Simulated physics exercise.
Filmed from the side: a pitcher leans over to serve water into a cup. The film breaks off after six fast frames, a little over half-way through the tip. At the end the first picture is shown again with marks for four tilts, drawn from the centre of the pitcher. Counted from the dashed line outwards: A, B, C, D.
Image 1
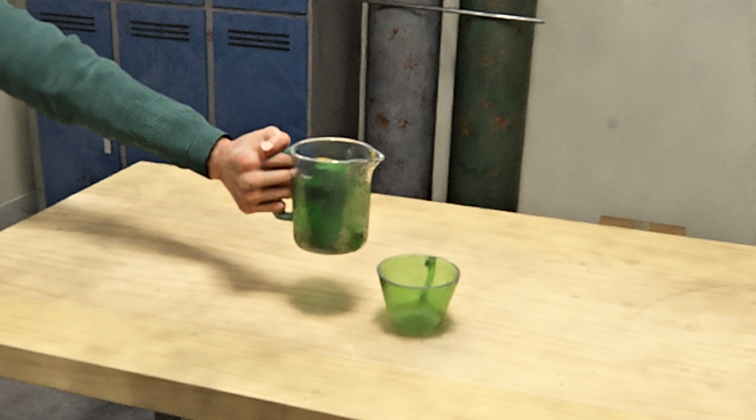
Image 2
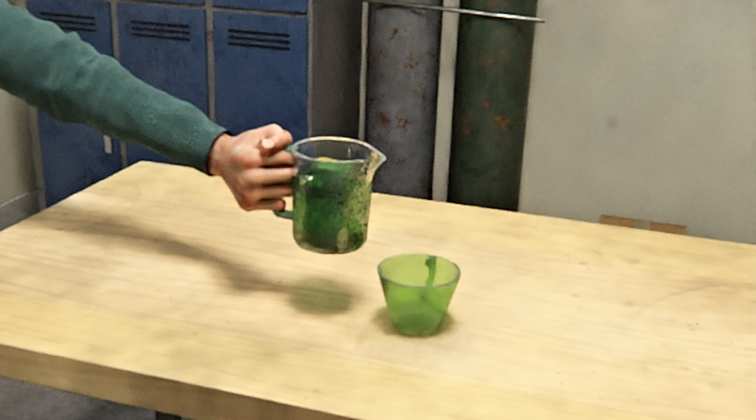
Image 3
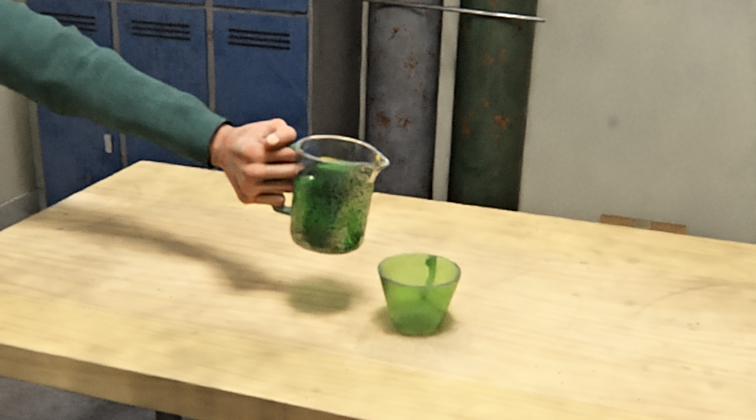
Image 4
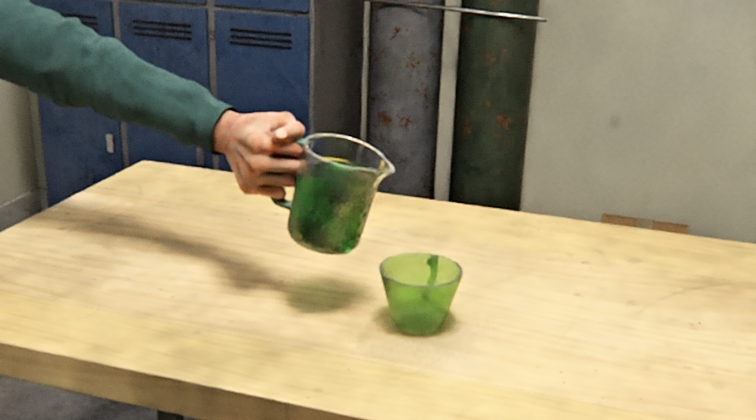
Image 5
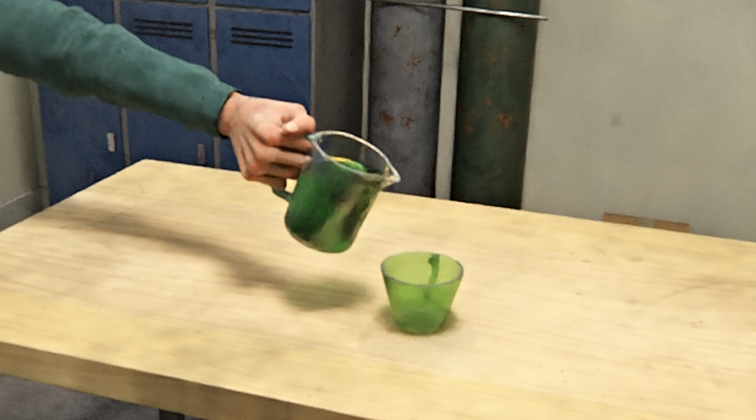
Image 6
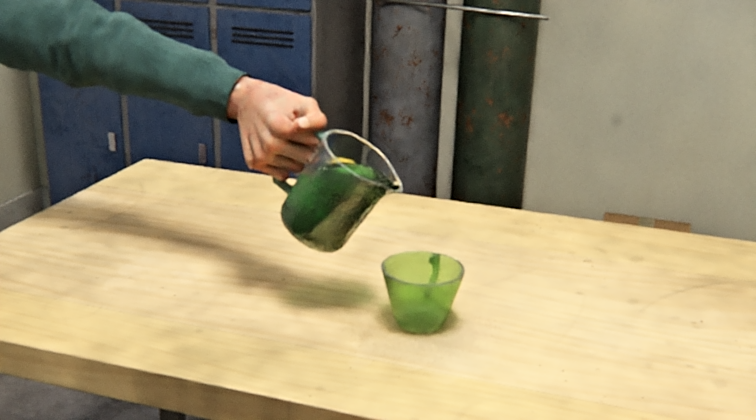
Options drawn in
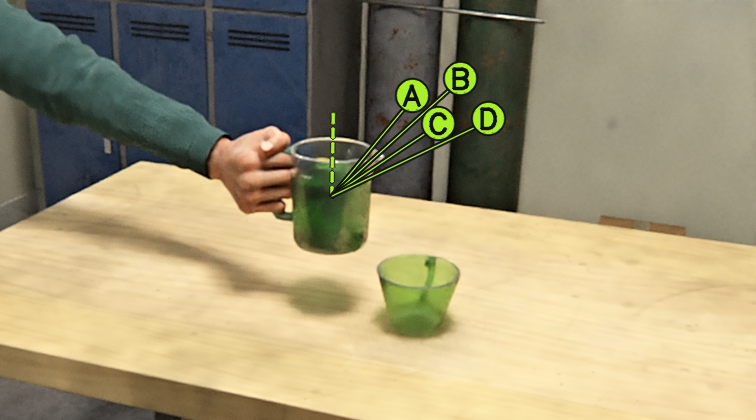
On a wooden table, a hand gradually tilts a glass pitcher rightward above a green cup.
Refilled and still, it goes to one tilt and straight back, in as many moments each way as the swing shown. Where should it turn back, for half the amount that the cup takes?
Take D.
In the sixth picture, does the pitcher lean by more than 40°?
No, it does not.
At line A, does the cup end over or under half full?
Under half.
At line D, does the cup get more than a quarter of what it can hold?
Yes.
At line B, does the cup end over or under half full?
Under half.
On the marked copy, A at (403, 109); B at (448, 90); C at (424, 133); D at (474, 127).
For line A, the cup ends with about 9 % of what it can hold.
For line B, the cup ends with about 20 % of what it can hold.
For line C, the cup ends with about 35 % of what it can hold.
For line D, the cup ends with about 54 % of what it can hold.
